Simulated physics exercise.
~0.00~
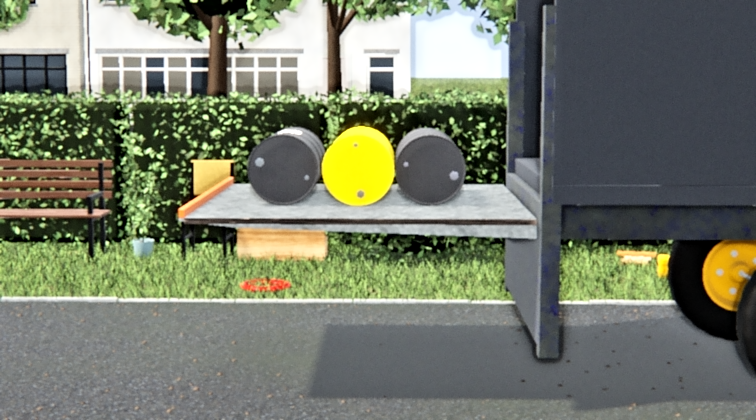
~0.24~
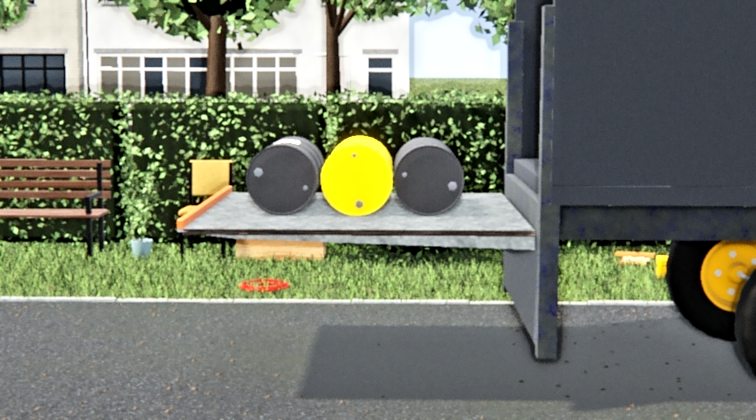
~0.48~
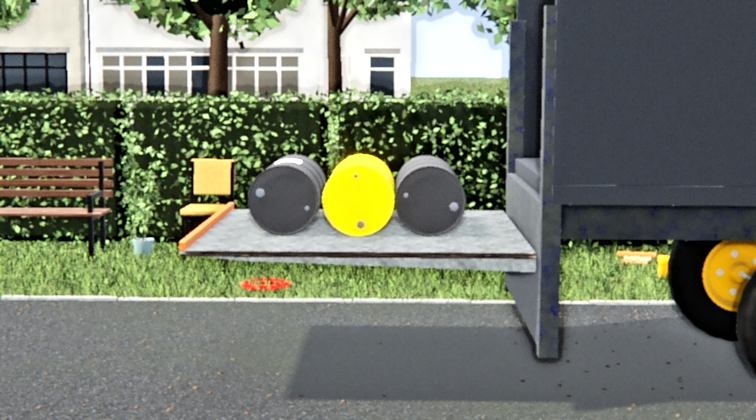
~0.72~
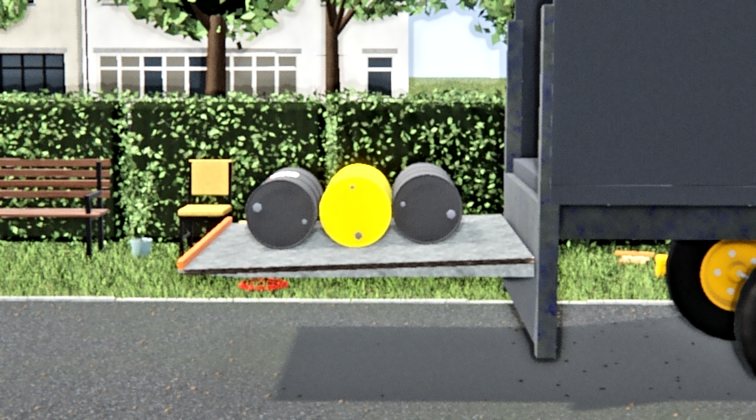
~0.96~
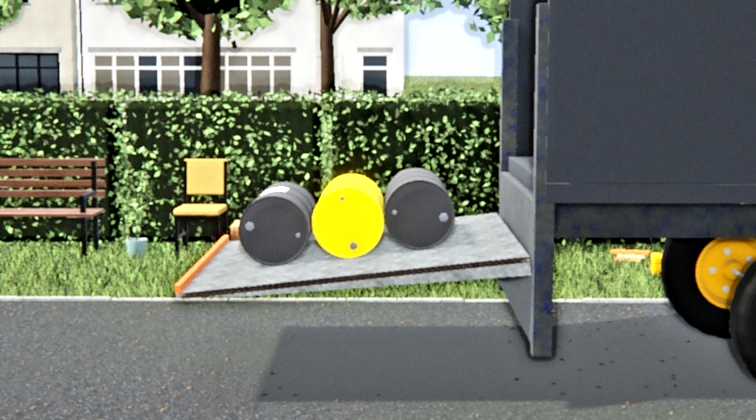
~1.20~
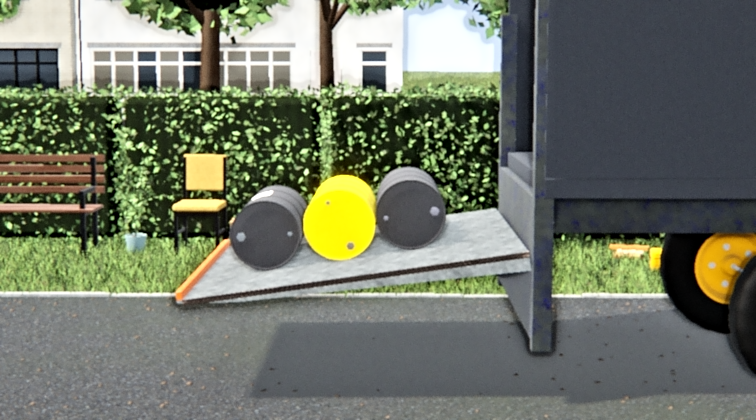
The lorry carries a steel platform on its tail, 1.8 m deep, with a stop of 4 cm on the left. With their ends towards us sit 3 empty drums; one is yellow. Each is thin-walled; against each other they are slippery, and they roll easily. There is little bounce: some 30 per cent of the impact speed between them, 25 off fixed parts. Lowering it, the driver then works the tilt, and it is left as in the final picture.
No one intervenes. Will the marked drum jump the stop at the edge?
Yellow: Over.
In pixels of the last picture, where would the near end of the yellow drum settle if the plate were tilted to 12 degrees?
Around pixel (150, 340).
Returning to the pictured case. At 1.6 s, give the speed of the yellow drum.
Roughly 0.5 m/s.
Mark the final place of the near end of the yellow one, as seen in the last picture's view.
Roughly (95, 343).
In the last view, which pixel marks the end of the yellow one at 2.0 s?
Roughly at (270, 235) in the last picture.
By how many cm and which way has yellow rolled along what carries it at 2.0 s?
Yellow 45 left.
After 1.6 s, yellow is on the plate, 65 cm from the stop, rolling left; 0 over the stop so far.
After 2.0 s, yellow is on the plate, 45 cm from the stop, rolling left; 0 over the stop so far.
After 2.5 s, yellow is on the plate, 15 cm from the stop, rolling left; 1 over the stop so far.
After 3.0 s, yellow is over the stop and falling; 2 over the stop so far.
At rest (6.7 s), yellow is off the lift, on the ground; 3 over the stop so far.
